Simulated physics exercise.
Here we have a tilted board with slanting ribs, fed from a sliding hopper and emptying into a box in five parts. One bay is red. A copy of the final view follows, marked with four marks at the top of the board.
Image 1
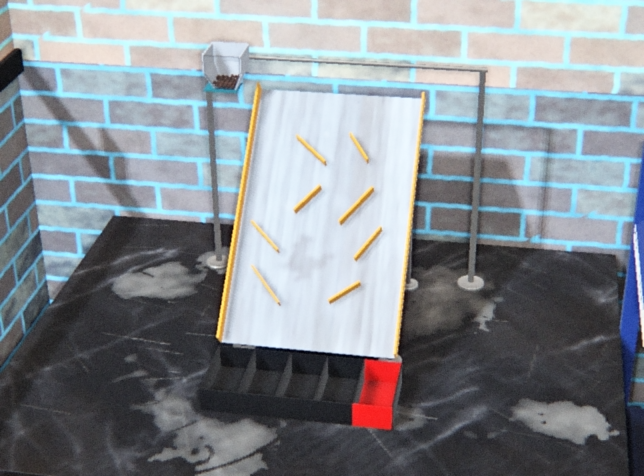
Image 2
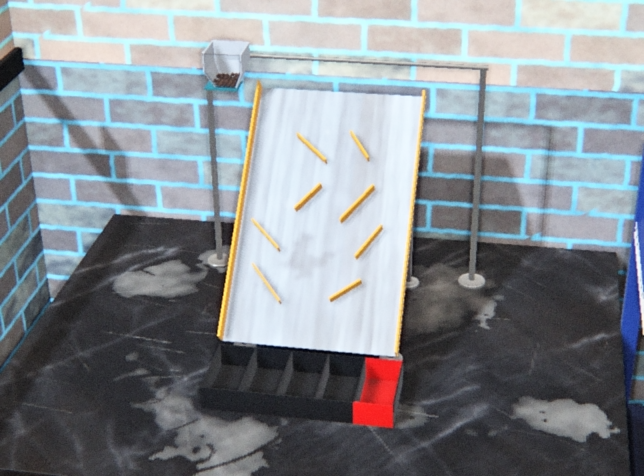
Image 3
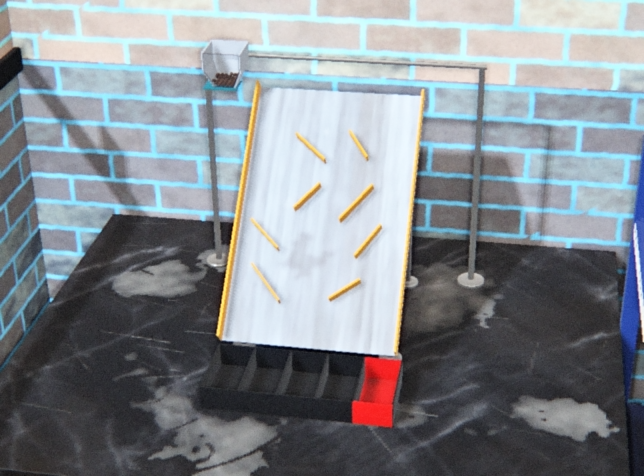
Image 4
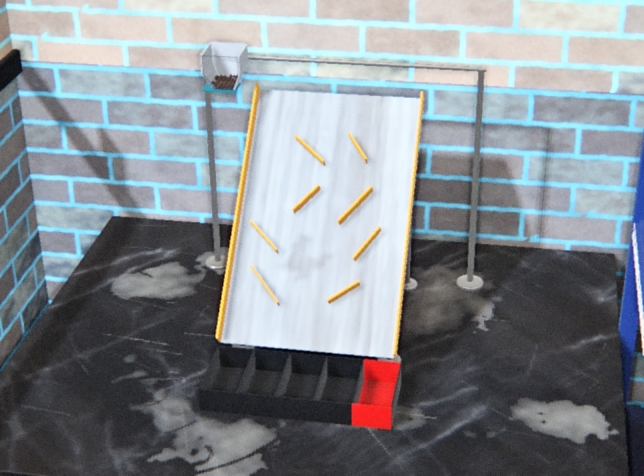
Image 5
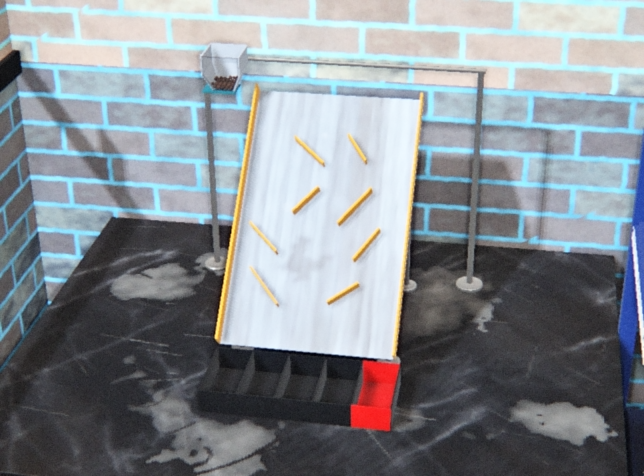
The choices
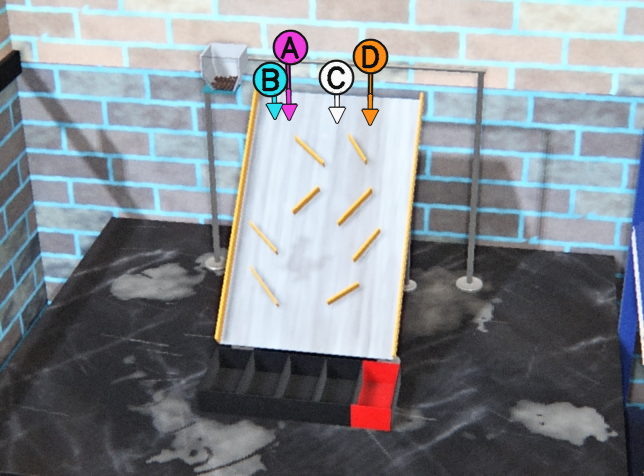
Nothing moving but a slight camera drift around a tilted ribbed board, a small filled hopper and a box with one red bay.
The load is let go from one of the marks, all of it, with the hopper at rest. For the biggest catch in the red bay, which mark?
Choose D.
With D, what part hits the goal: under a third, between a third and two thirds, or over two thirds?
It is over two thirds.
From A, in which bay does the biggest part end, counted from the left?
The third from the left.
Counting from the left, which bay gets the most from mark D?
The fifth.
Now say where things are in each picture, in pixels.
Hopper at (228, 82), allspice berries, door shut, in the first frame.
Ribs (297, 133) to (325, 159), (350, 130) to (368, 157), (294, 208) to (321, 183), in the second frame.
Ribs (339, 219) to (372, 184), (251, 218) to (277, 247), (354, 255) to (381, 224), in the third frame.
Ribs (250, 265) to (277, 302), (327, 300) to (359, 281), in the fourth frame.
Red bay at (371, 416), number 5 of 5 from the left, in the fifth frame.
On the marked copy, mark A meets the board at (289, 114); mark B meets the board at (274, 113); mark C meets the board at (337, 117); mark D meets the board at (370, 119).
For mark A, none in the red bay, most in other bays, a small part outside the box.
For mark B, none in the red bay, nearly all in other bays, a stray few outside the box.
For mark C, a small part in the red bay, nearly all in other bays.
For mark D, most in the red bay, about a quarter in other bays, a stray few outside the box.
